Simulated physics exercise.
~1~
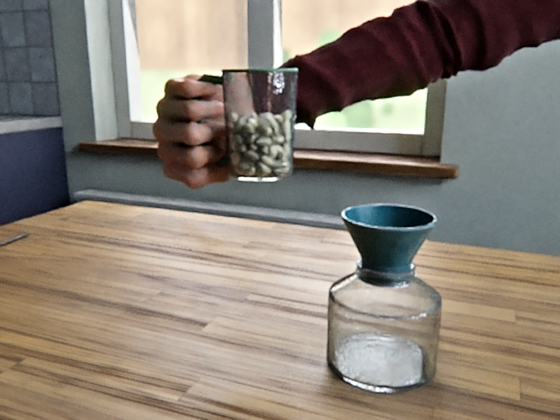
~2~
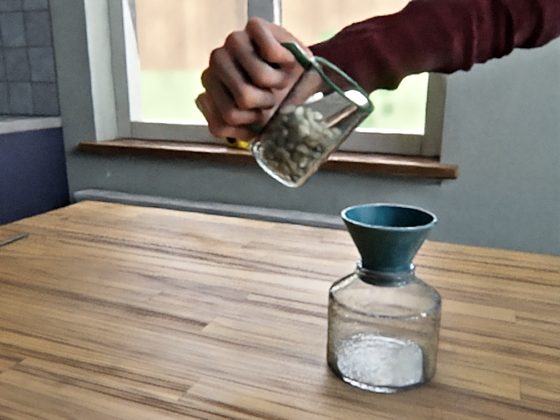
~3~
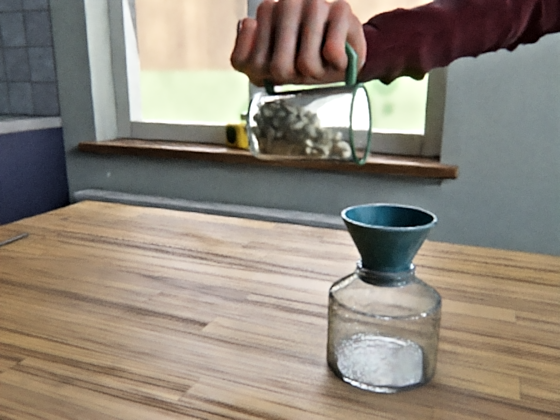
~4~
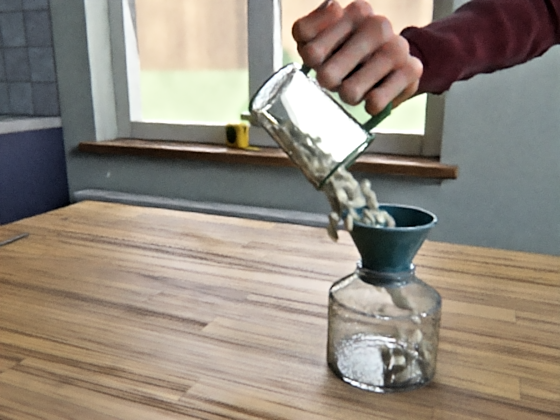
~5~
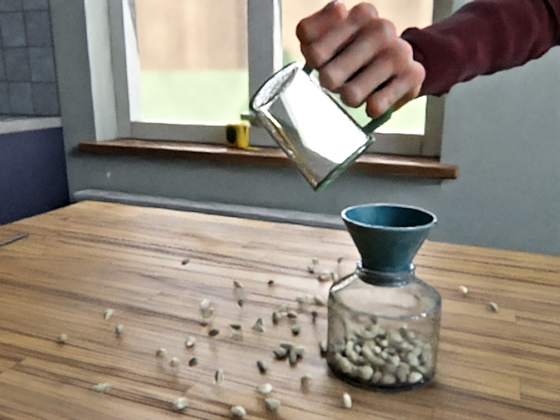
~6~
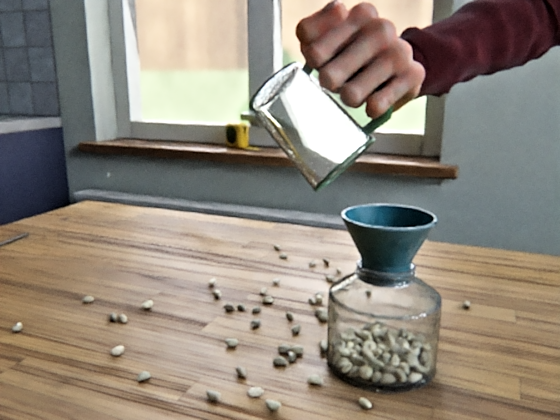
On a wooden table by a window, a hand tipped a clear cup of white beans over a blue funnel sitting in a glass jar's neck, emptying the cup and leaving most beans in the jar and the rest scattered across the tabletop.
